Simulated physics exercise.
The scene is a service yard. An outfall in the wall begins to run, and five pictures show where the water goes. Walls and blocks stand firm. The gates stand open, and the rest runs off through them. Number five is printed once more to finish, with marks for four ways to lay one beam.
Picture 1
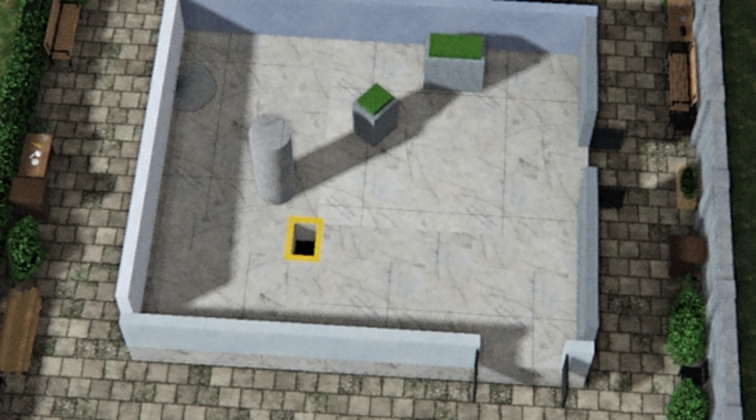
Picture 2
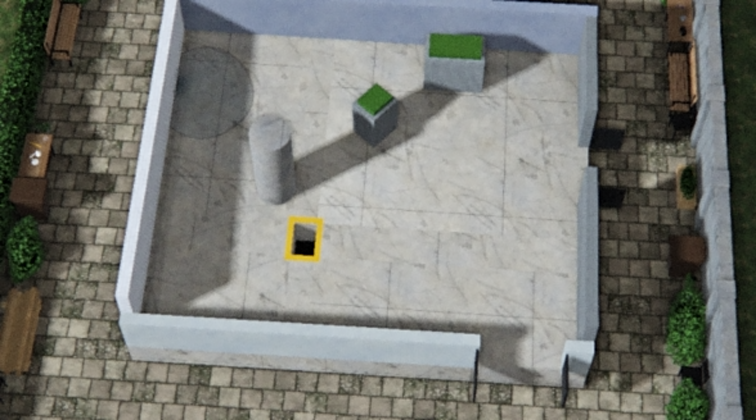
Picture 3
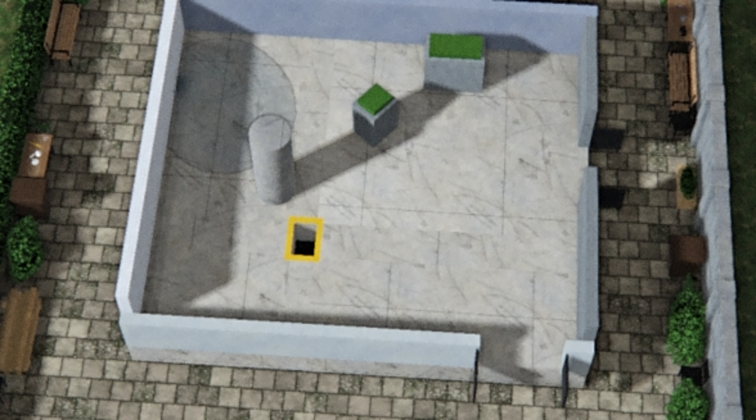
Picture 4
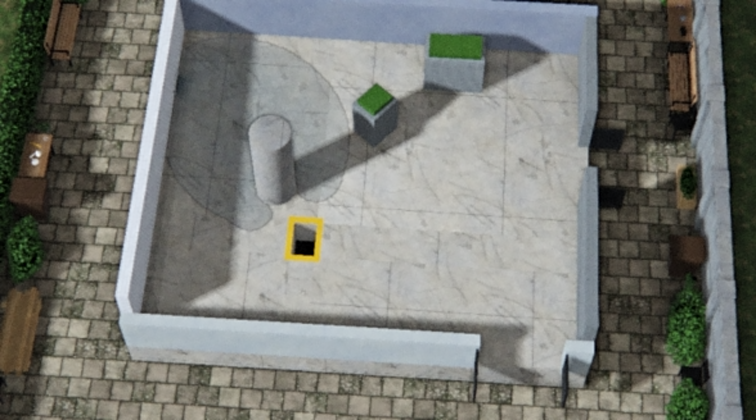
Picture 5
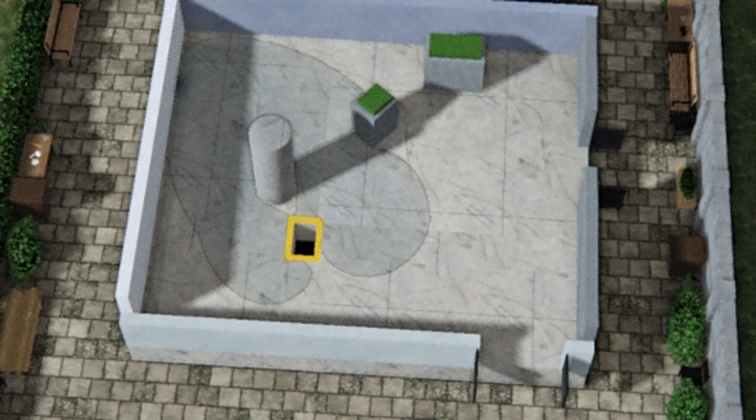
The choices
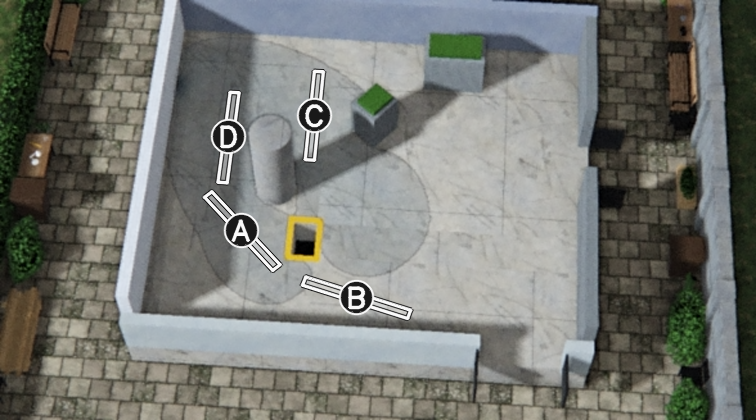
Water spreads from the upper left across the walled yard, around a pillar, reaching a yellow-edged pit.
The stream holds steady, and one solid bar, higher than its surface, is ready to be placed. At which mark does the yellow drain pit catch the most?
It is A.
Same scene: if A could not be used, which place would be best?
C it is.
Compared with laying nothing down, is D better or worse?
It is worse.
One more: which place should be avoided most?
D.
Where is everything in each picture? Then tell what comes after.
Outfall at (176, 82); yellow drain pit at (304, 239); open gate at (520, 355); open gate at (578, 175); water covers 1 % of the ground and shows as far out as (195, 109); yellow drain pit still dry.
Water covers 5 % of the ground and shows as far out as (249, 92); yellow drain pit still dry.
Water covers 11 % of the ground and shows as far out as (245, 166); yellow drain pit still dry.
Water covers 20 % of the ground and shows as far out as (323, 196); yellow drain pit still dry.
Water covers 34 % of the ground and shows as far out as (400, 261); yellow drain pit taking water.
On the marked copy, A from (208, 194) to (276, 267); B from (304, 281) to (409, 314); C from (309, 159) to (318, 71); D from (222, 182) to (234, 92).
Choosing A, about 21 % of the stream runs into the yellow drain pit, about 76 % out by the gates.
Choosing B, about 9 % of the stream runs into the yellow drain pit, about 89 % out by the gates.
Choosing C, about 14 % of the stream runs into the yellow drain pit, about 83 % out by the gates.
Choosing D, about 5 % of the stream runs into the yellow drain pit, about 94 % out by the gates.
